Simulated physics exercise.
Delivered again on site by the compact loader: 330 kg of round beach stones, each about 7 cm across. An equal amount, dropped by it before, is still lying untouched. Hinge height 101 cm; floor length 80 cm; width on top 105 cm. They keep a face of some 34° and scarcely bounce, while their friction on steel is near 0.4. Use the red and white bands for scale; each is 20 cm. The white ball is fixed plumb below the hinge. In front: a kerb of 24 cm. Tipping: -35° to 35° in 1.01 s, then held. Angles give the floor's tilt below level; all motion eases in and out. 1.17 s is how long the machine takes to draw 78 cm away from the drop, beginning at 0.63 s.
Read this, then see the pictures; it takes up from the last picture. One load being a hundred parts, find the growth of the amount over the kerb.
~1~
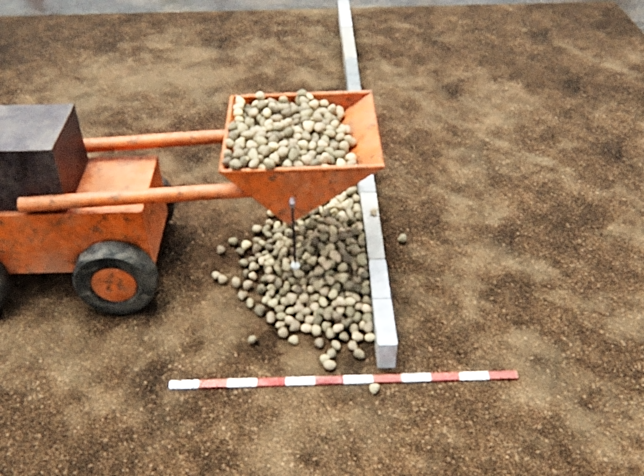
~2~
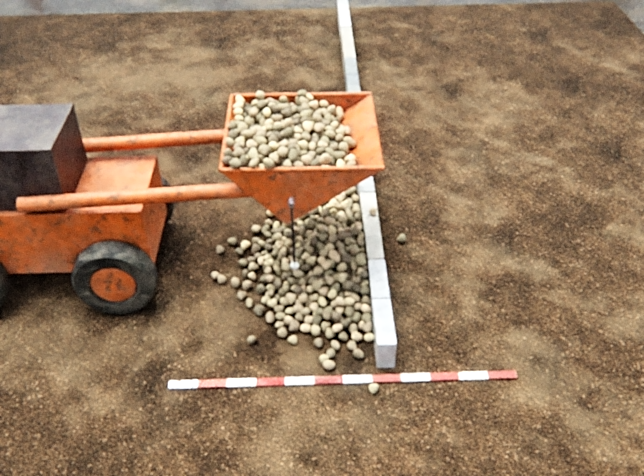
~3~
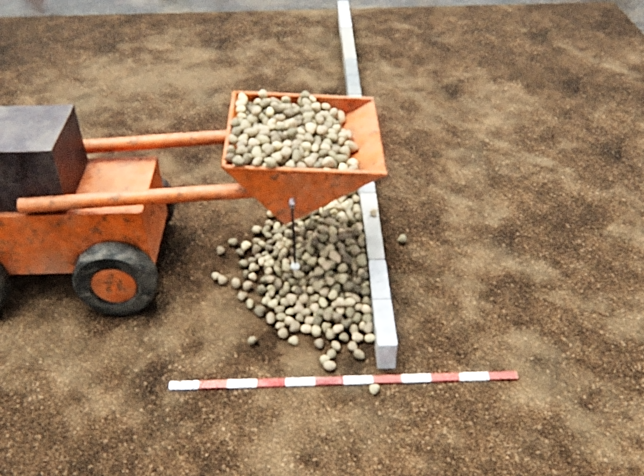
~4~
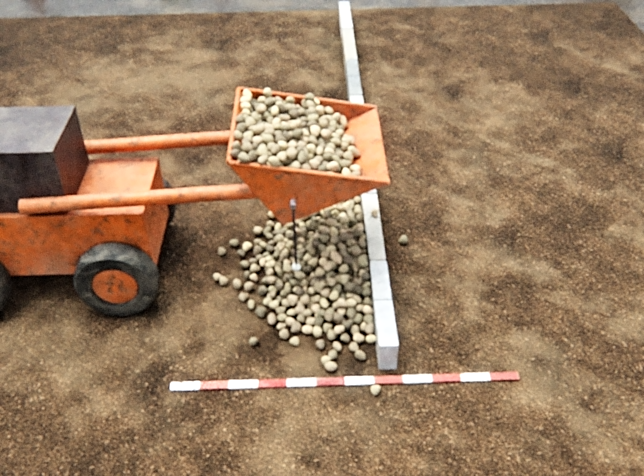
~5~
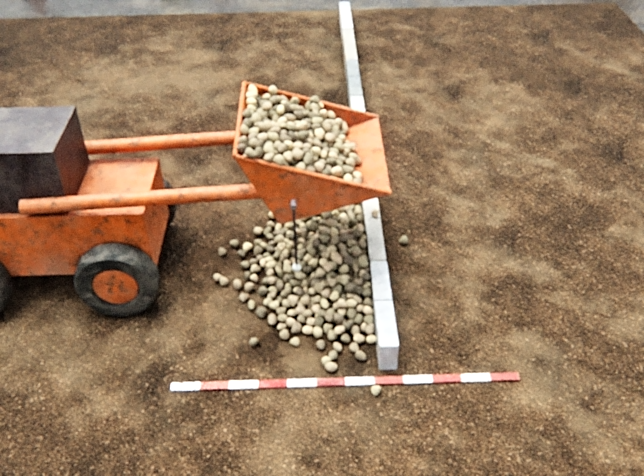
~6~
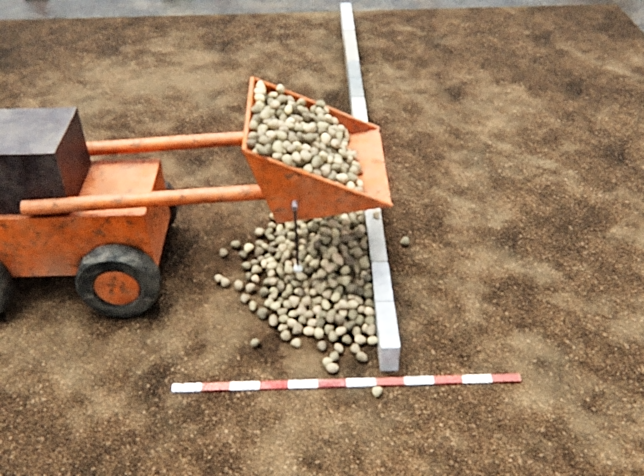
A growth of about 26 parts in a hundred.
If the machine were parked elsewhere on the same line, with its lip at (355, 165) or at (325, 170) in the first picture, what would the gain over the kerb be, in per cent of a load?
I'd say close to 10 per cent for one and close to 0 per cent for the other, in that order.
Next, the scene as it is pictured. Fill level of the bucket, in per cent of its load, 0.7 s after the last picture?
Near 35 per cent of the load is held.
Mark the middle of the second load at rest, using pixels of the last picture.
Roughly at pixel (348, 249).
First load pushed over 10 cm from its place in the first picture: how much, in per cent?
10 per cent.
Then, 0.3 s after the last picture the floor is at 24°; in per cent of one load, 100 in the bucket, 100 on this side of the kerb; the foremost stones are at (372, 236).
Then, 0.7 s after the last picture the floor is at 35°; in per cent of one load, 35 in the bucket, 157 on this side of the kerb, 8 over the kerb; the foremost stones are at (415, 252).
Then, 1.8 s after the last picture the floor is at 35°; in per cent of one load, 0 in the bucket, 174 on this side of the kerb, 26 over the kerb; the foremost stones are at (542, 237).
Then, 4.3 s after the last picture the floor is at 35°; in per cent of one load, 0 in the bucket, 174 on this side of the kerb, 26 over the kerb; the foremost stones are at (543, 237). Net gain over the kerb, 26.
